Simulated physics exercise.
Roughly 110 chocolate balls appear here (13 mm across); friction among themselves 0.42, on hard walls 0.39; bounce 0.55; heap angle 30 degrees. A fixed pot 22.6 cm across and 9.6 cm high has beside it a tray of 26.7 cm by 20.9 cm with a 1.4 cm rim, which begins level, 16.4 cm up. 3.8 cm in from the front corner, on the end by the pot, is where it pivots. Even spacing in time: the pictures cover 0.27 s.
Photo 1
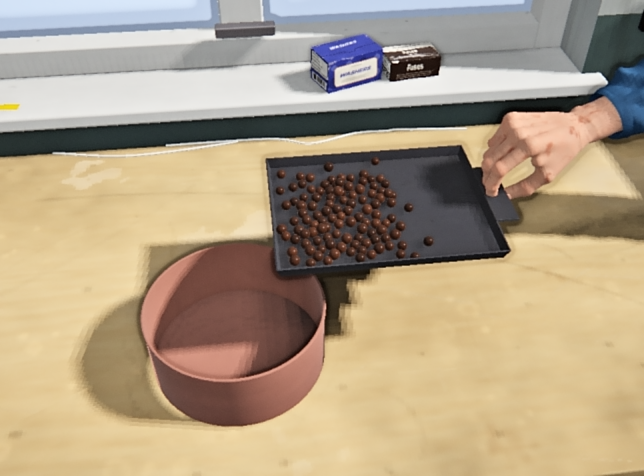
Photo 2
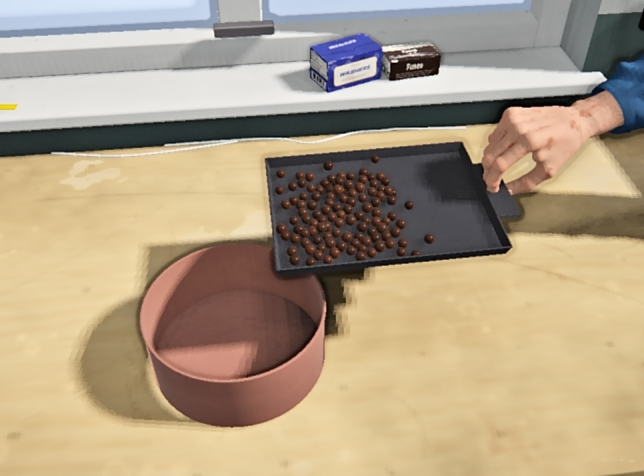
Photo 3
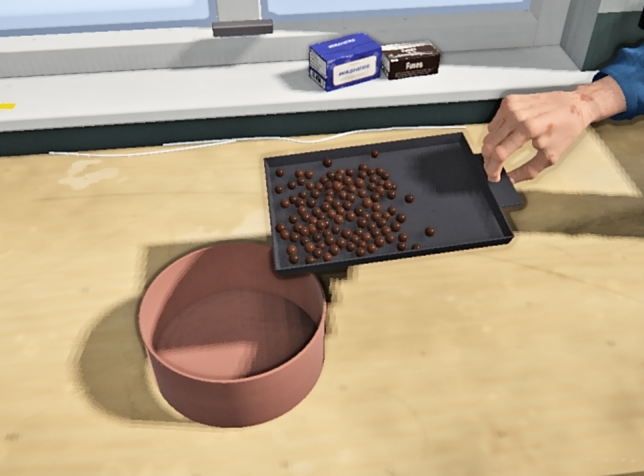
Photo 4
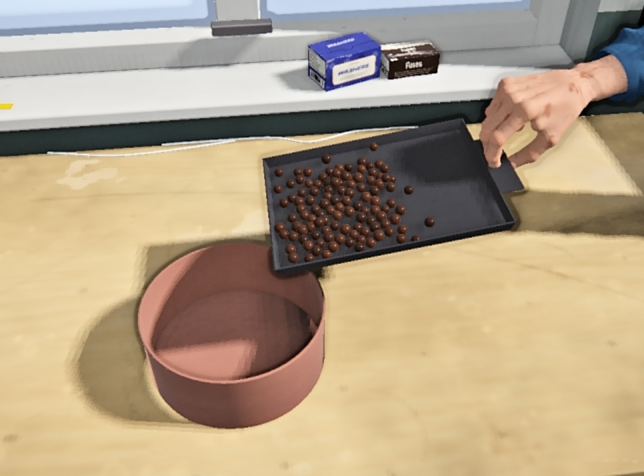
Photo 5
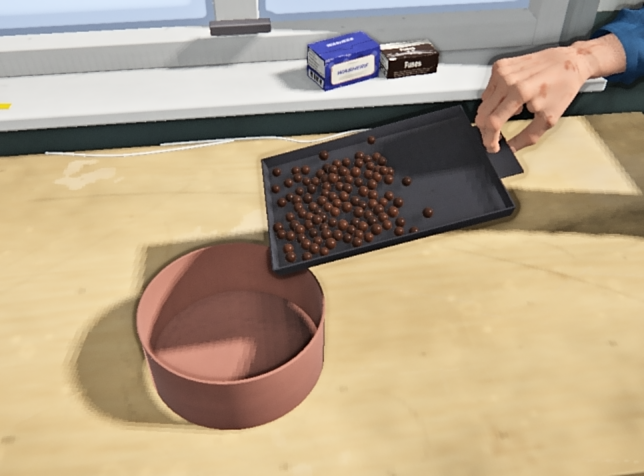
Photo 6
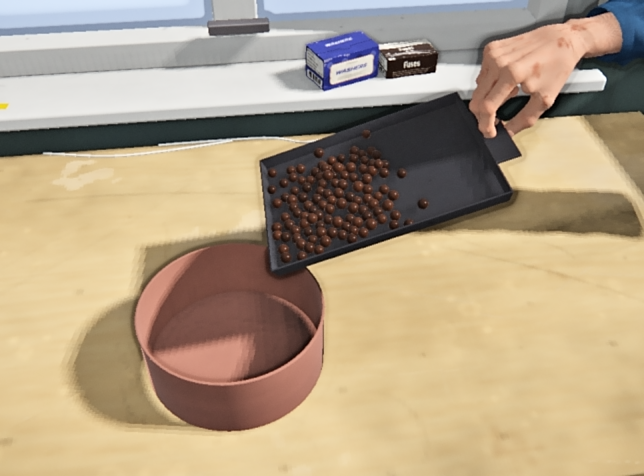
Dark tray of small brown balls tilting gradually as a hand raises its right end beside a round reddish pot.
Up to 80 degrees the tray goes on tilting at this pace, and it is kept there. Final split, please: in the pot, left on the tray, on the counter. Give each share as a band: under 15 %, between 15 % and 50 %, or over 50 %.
At the end, pot: I'm guessing the greater portion of the load; left on the tray: I'm guessing a mere smattering of the load; counter: I'm guessing a good helping of the load.
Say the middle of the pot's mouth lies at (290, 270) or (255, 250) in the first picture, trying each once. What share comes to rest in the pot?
First try about 80 per cent, second try about 95 per cent.
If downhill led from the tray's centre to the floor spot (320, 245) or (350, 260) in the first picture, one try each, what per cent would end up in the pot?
I'd put it at roughly 100 per cent for the first tilt and roughly 80 per cent for the second.
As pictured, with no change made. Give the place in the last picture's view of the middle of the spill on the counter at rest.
The spill's middle ends up near (222, 264).
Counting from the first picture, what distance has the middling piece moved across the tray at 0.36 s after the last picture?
Roughly 4 cm.
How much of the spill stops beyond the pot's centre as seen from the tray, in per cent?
50 %.
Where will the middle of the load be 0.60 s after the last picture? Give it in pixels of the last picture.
Load centre est.: (280, 197) px.
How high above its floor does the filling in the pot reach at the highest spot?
Some 1.5 cm up.
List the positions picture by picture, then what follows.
The first picture shows tray tilt 0 degrees, front corners at (281, 267) and (506, 248); middle of the pieces at (341, 216); pot at (234, 305).
The second picture shows tray tilt 1 degrees, front corners at (280, 267) and (507, 244); middle of the pieces at (341, 215).
The third picture shows tray tilt 4 degrees, front corners at (279, 266) and (509, 234), lowest corner left back; middle of the pieces at (340, 212).
The fourth picture shows tray tilt 9 degrees, front corners at (278, 266) and (511, 220), lowest corner left back; middle of the pieces at (339, 208).
The fifth picture shows tray tilt 13 degrees, front corners at (276, 266) and (510, 205), lowest corner left back; middle of the pieces at (337, 204).
The sixth picture shows tray tilt 18 degrees, front corners at (275, 267) and (507, 190), lowest corner left back; middle of the pieces at (332, 201); pot at (231, 307).
Then, 0.36 s after the last picture, tilt 48 degrees; the tray holds 100 %, the pot 0 %.
Then, 0.60 s after the last picture, tilt 68 degrees; the tray holds 95 %, the pot 0 %.
Then, 0.95 s after the last picture, tilt 80 degrees; the tray holds 35 %, the pot 40 %.
In the end, pot 60 %, tray 0 %, counter 40 %.
